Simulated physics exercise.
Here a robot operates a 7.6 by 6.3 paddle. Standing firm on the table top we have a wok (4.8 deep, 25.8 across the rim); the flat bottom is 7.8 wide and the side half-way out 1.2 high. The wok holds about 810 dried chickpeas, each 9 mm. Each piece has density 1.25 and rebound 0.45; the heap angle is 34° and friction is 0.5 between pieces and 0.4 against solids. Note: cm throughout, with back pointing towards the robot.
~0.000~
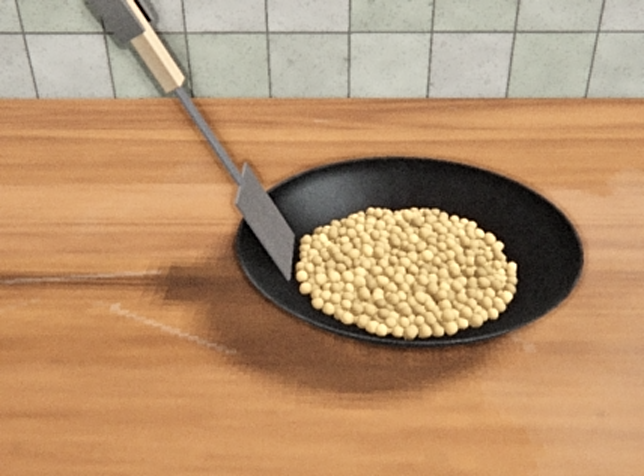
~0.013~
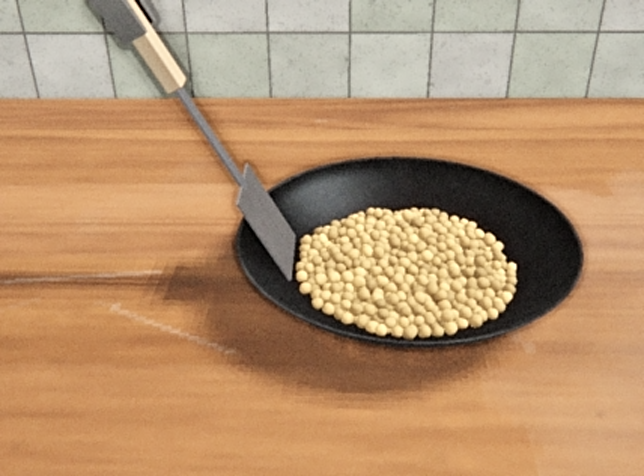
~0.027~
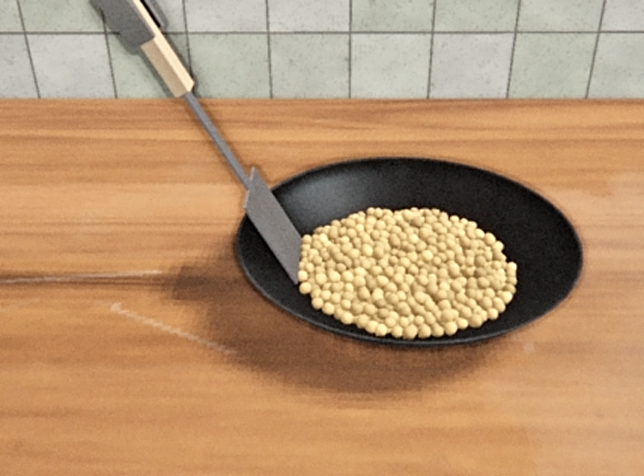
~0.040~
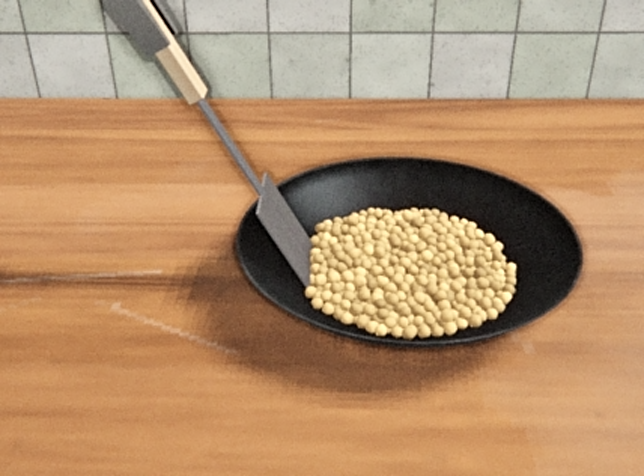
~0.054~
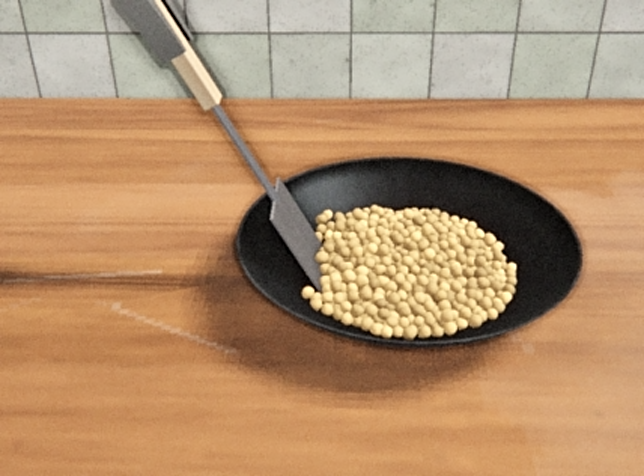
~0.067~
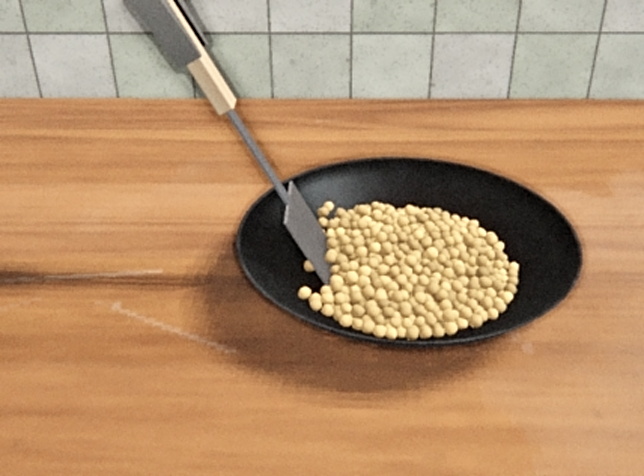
A wooden table top backed by pale green and grey tiles is seen from slightly above, in a view that stays still. A black wok right of centre holds a mound of pale yellow chickpeas, with a grey paddle on a thin rod reaching in from the upper left. The robot's paddle slides slowly rightward into the mound's left edge, nudging chickpeas along while a few slip around the blade.
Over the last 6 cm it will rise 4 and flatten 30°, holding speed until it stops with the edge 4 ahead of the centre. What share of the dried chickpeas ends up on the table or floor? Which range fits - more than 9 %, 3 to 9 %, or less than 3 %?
The range that fits is less than 3 %.
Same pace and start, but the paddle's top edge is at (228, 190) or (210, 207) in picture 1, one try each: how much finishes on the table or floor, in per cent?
I'd say near 0 per cent for the first and near 0 per cent for the second.
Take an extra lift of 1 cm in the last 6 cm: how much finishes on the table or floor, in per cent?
About 0 %.
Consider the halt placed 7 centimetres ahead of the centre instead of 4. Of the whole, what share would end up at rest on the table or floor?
With that change, I'd expect about 10 per cent.
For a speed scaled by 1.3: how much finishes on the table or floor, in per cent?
Around 5 percent would finish on the table or floor.
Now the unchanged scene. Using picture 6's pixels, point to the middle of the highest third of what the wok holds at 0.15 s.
Centre: Approx. (443, 247) in the last view.
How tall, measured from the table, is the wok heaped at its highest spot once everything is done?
Roughly 5.5 centimetres.
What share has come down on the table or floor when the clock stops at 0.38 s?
About 0 per cent.
By 0.11 s, sloping 61°, highest piece 5 above the table; 806 in the wok.
By 0.15 s, sloping 47°, highest piece 7 above the table; 806 in the wok.
By 0.38 s, sloping 32°, highest piece 6 above the table; 803 in the wok, 3 on the table or floor.
By 1.43 s, sloping 32°, highest piece 5 above the table; 803 in the wok, 3 on the table or floor.
Final count, 803 in the wok, 3 on the table or floor. That is 0 % on the table or floor.
